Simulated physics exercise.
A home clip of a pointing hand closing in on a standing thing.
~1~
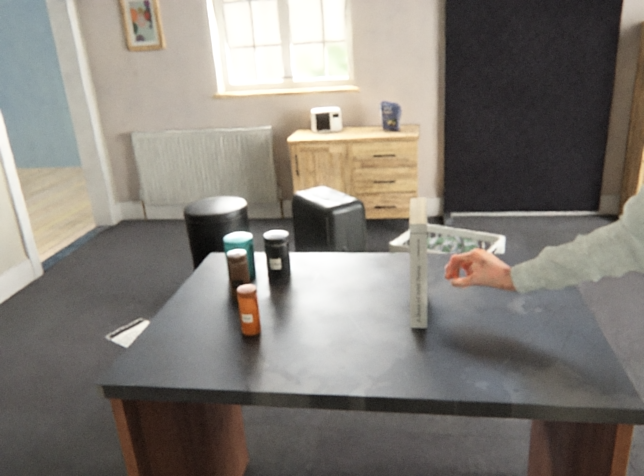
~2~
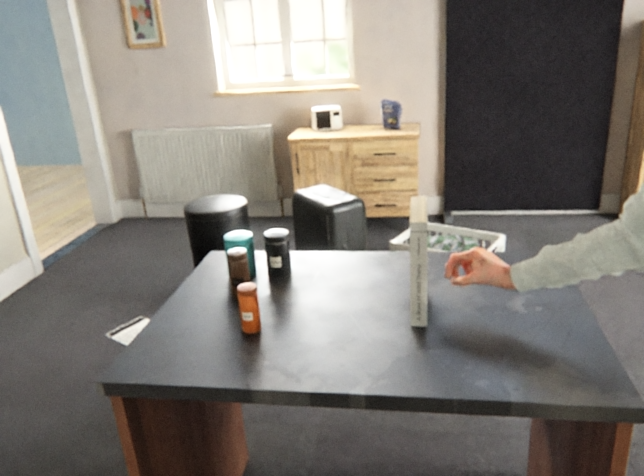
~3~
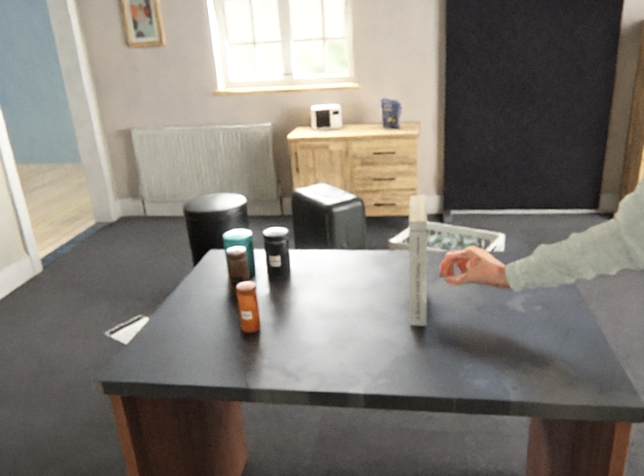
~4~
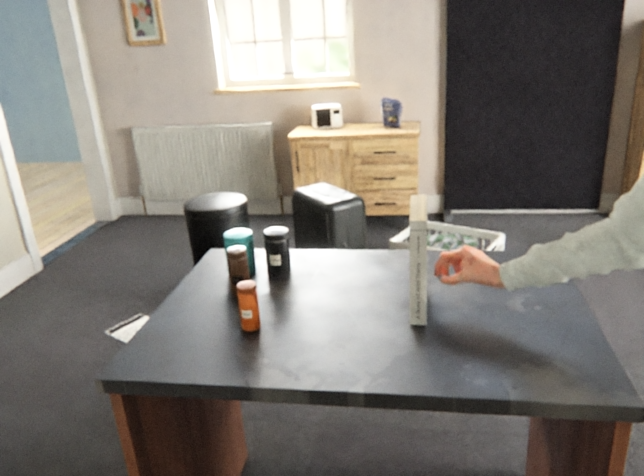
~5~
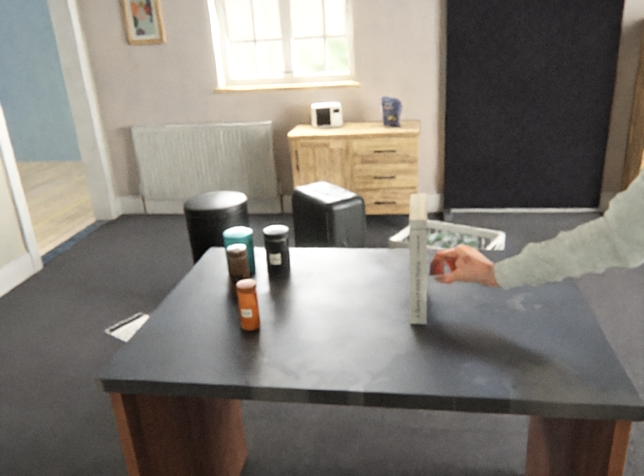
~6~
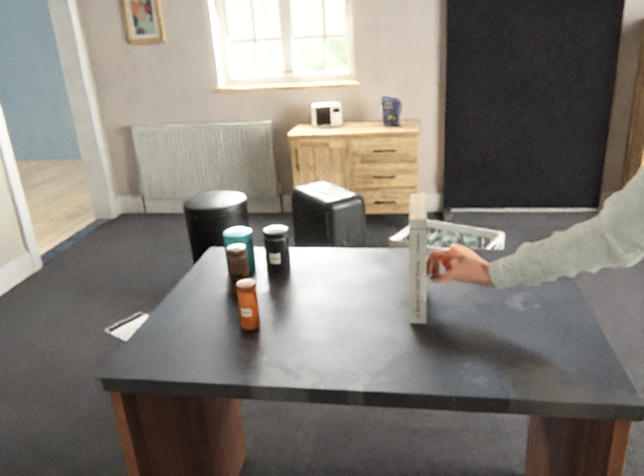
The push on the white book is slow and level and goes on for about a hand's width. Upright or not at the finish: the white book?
The white book topples.
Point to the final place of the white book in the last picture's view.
At about (350, 296).
Then, 0.30 s later than the last frame, white book tilted by 21° near (397, 257).
Then, 0.50 s later than the last frame, white book tilted by 74° near (359, 284).
Then, 0.80 s later than the last frame, white book on its side near (350, 296).
Then, 2.20 s later than the last frame, white book resting near (350, 296).
When it is over, lying over on the table, white book. End places, in pixels of the last picture, white book near (350, 296).
